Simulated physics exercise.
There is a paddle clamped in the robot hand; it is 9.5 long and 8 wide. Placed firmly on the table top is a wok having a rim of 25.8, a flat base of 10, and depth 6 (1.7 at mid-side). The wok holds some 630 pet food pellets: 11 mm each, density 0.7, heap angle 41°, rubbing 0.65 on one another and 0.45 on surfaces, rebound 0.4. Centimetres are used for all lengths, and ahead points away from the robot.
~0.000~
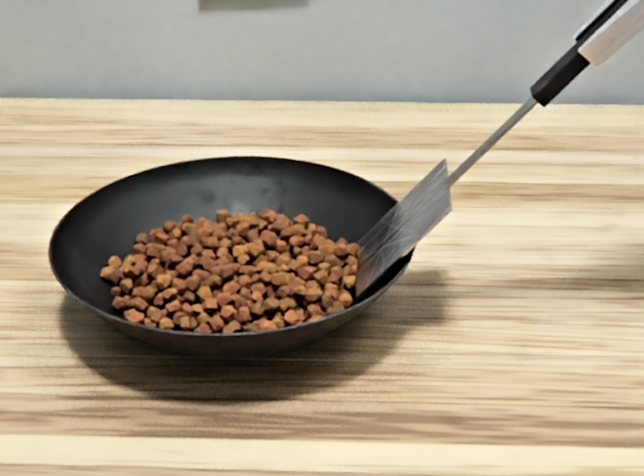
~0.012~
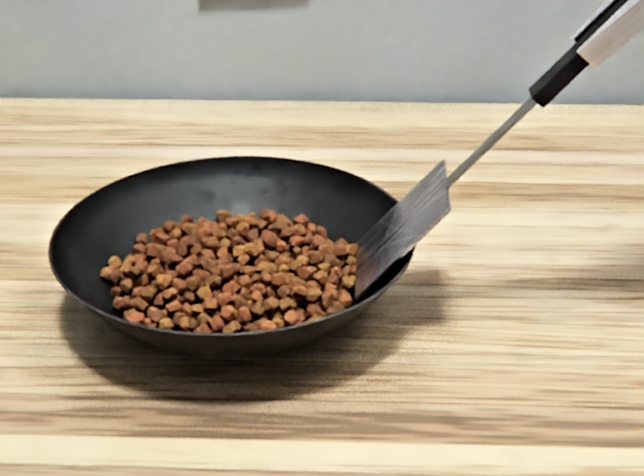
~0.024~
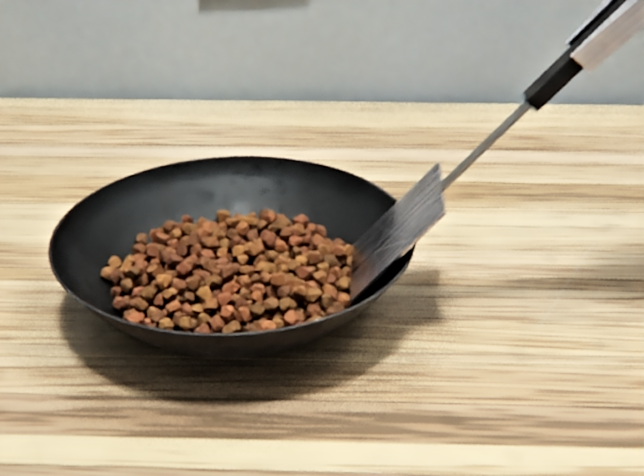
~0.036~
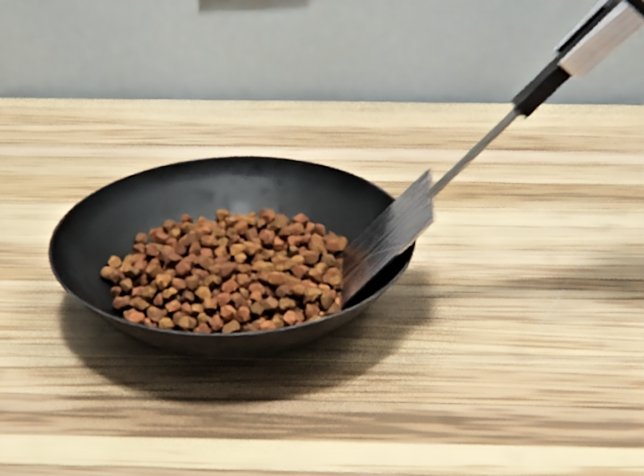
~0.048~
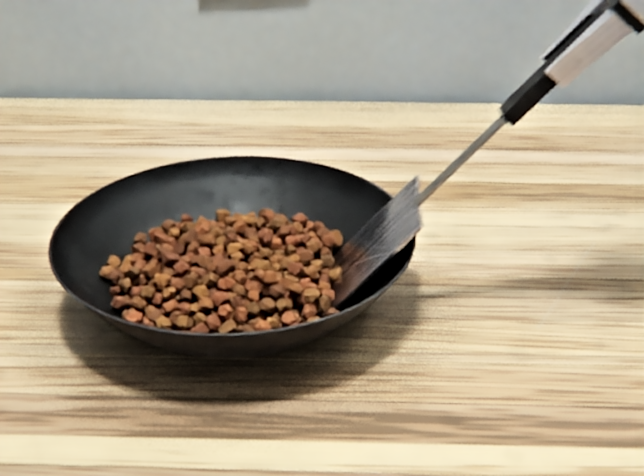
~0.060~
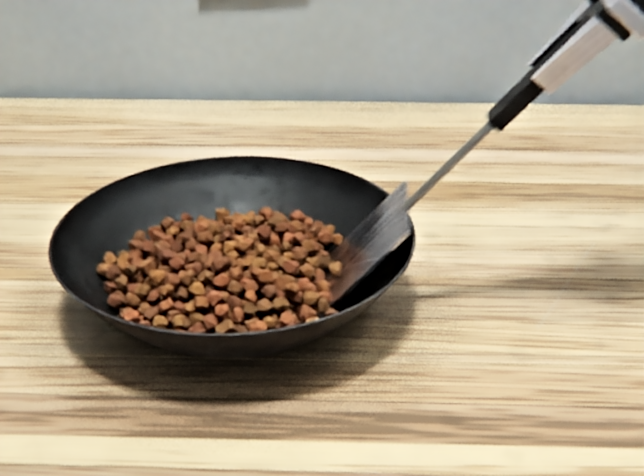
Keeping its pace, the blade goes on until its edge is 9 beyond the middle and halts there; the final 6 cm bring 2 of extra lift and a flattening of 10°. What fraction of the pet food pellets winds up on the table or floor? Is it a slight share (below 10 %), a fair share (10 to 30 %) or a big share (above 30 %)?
It is a big share.
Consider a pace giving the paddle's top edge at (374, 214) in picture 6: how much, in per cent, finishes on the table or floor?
About 55 percent.
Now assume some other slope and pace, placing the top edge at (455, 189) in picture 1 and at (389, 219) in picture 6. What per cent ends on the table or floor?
Around 55 per cent finishes on the table or floor.
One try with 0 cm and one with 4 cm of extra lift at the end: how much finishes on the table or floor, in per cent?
Near 35 and 40 percent respectively.
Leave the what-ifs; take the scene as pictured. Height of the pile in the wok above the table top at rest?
It reaches roughly 5.5 cm.
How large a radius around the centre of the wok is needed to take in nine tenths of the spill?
I reckon it's some 30 centimetres.
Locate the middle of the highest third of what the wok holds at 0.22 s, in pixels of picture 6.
I'd put it close to (113, 233).
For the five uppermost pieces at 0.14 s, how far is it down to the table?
Estimated height above table: Approx. 6 cm.
By 0.14 s, sloping 49°, highest piece 8 above the table; 634 in the wok.
By 0.22 s, sloping 46°, highest piece 10 above the table; 619 in the wok, 15 on the blade or in flight.
By 0.46 s, sloping 39°, highest piece 9 above the table; 325 in the wok, 246 on the table or floor, 63 on the blade or in flight.
By 1.51 s, sloping 39°, highest piece 7 above the table; 324 in the wok, 310 on the table or floor.
Final count, 324 in the wok, 310 on the table or floor. That is 49 % on the table or floor.
